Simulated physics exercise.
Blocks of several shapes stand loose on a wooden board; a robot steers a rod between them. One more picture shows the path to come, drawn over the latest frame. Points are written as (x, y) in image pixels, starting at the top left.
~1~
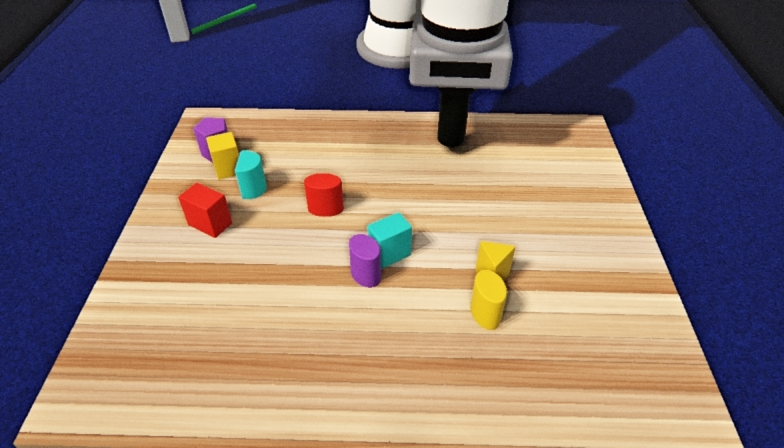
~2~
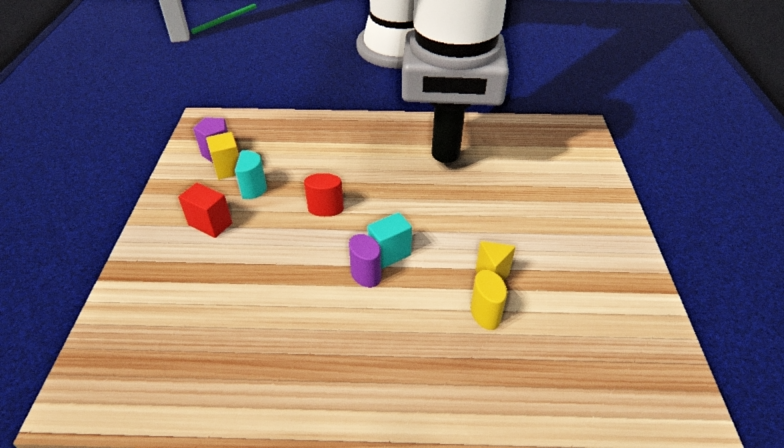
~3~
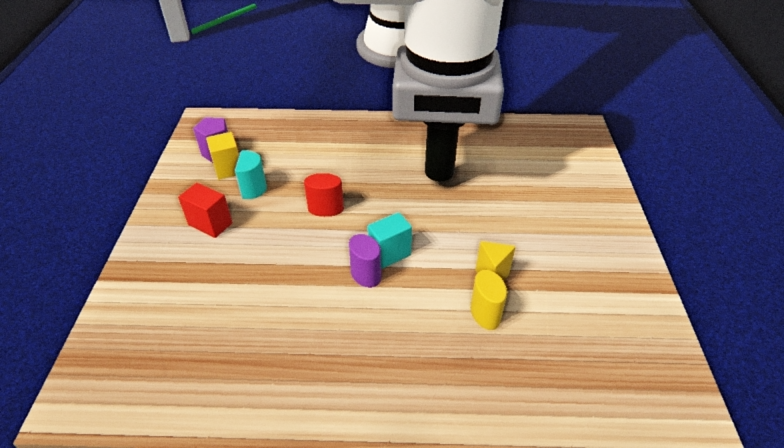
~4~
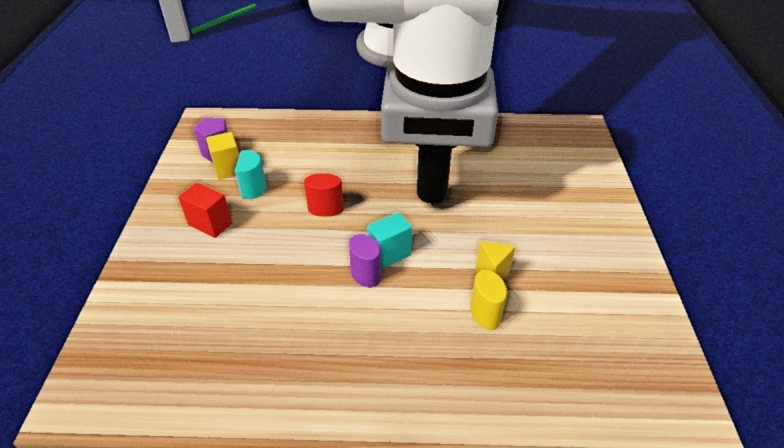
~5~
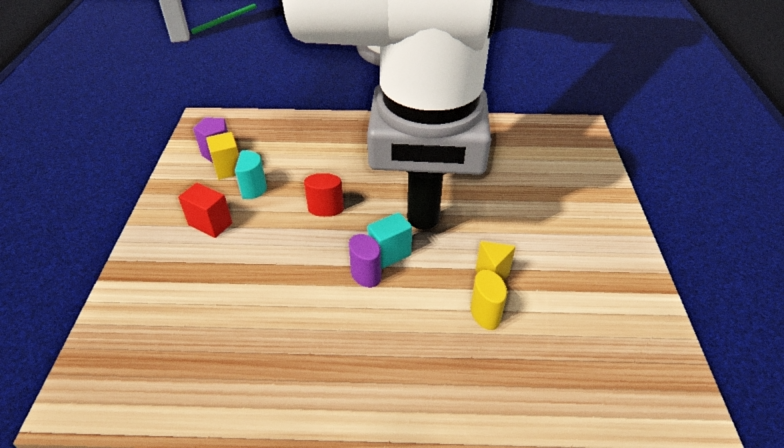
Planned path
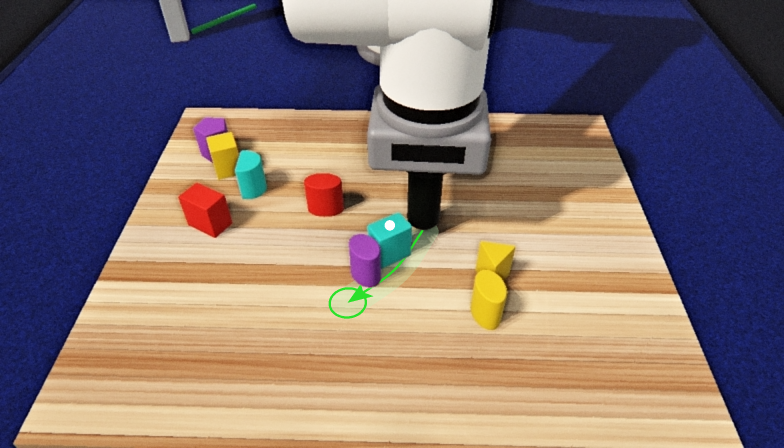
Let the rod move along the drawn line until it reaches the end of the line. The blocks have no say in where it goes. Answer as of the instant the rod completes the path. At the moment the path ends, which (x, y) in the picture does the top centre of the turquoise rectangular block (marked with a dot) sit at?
It sits at (305, 284).
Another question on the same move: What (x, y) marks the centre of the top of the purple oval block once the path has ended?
Its top face will be centred at roughly (266, 290).
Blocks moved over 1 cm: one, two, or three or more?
Expect two.
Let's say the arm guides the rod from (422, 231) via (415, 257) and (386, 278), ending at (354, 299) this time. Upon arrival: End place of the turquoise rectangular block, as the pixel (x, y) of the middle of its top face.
It sits at (352, 232).
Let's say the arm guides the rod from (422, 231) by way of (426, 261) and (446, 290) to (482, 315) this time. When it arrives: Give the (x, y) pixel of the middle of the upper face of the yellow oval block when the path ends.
Its top centre is at about (522, 304).
Path on the board, from (422, 231) over (406, 256) and (381, 281) to (348, 303); the dot is on the turquoise rectangular block.
What follows on the original path. One third of the way, rod at (406, 246); purple oval block at (345, 258), turned 15° clockwise; turquoise rectangular block at (374, 241).
Two thirds of the way, rod at (380, 270); purple oval block at (307, 275), turned 40° clockwise; turquoise rectangular block at (343, 265), turned 15° clockwise.
At the end, rod at (347, 292); purple oval block at (266, 290), turned 45° clockwise; turquoise rectangular block at (304, 284), turned 30° clockwise; yellow three-sided block in place.
